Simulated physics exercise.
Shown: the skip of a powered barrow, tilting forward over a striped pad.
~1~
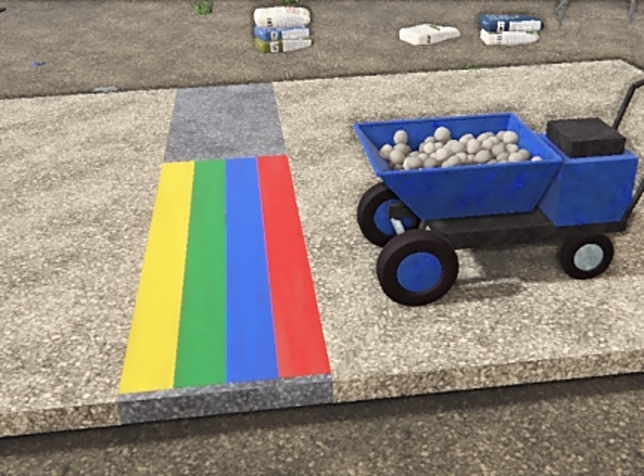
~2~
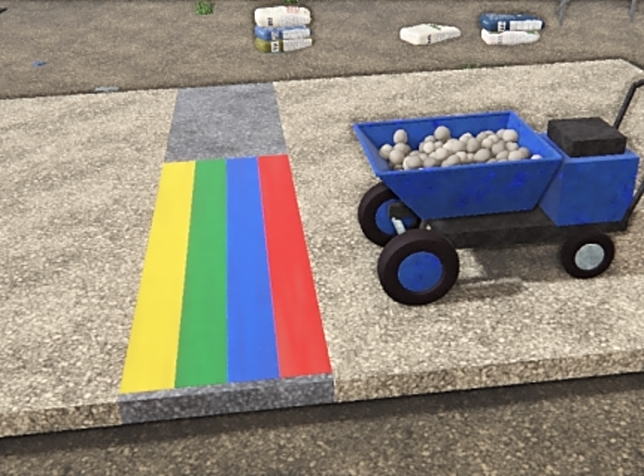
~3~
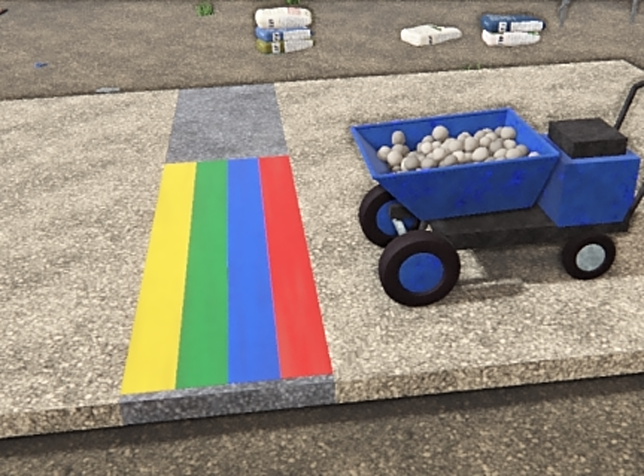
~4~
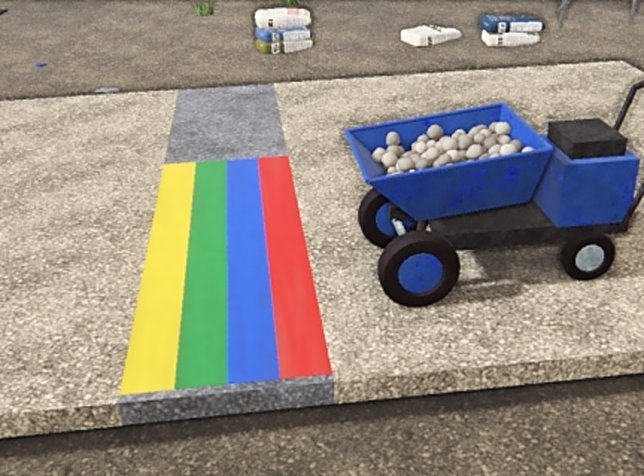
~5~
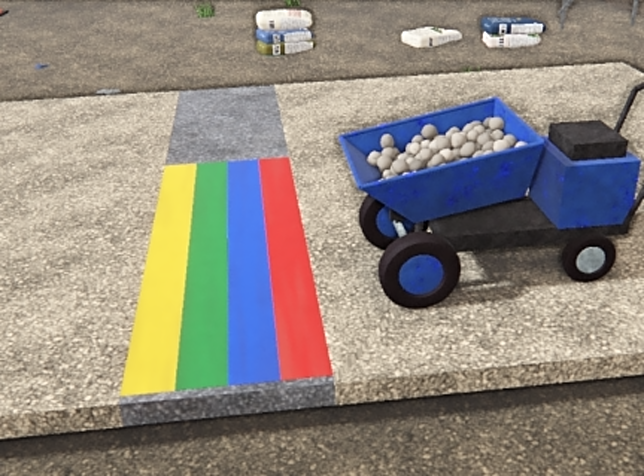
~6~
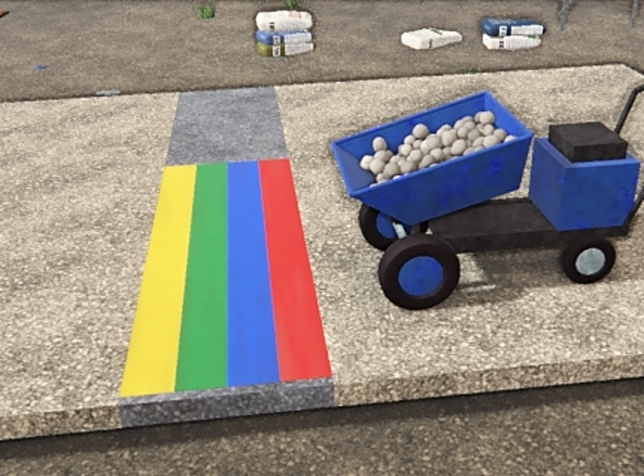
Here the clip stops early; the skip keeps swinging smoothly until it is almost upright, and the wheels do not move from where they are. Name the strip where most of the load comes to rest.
Blue.
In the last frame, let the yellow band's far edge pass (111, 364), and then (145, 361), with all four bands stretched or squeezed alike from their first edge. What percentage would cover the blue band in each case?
The first comes to 30 per cent and the second to 30 per cent.
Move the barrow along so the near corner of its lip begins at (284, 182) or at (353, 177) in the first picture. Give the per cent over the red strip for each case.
The first spot gives roughly 0 %; the second gives roughly 10 %.
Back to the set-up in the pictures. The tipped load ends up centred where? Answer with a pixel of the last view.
Centre at rest, last view: Approx. (242, 283).
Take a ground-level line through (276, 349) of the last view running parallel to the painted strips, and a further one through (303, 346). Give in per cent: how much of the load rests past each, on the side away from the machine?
I'd put it near 60 in a hundred, then near 80 in a hundred.
Just after the last frame, skip tipped steeply; every one in the skip.
A moment on, skip tipped right over; roughly two thirds in the skip; roughly a quarter over the red strip; roughly a quarter over the blue strip.
Further on, skip tipped right over; about a tenth in the skip; roughly a quarter over the red strip; roughly a third over the blue strip; roughly a quarter over the green strip; about a tenth over the yellow strip; just a few off the paint.
When it is over, skip tipped right over; about a tenth in the skip; roughly a quarter over the red strip; roughly a third over the blue strip; roughly a quarter over the green strip; about a tenth over the yellow strip; about a tenth off the paint.
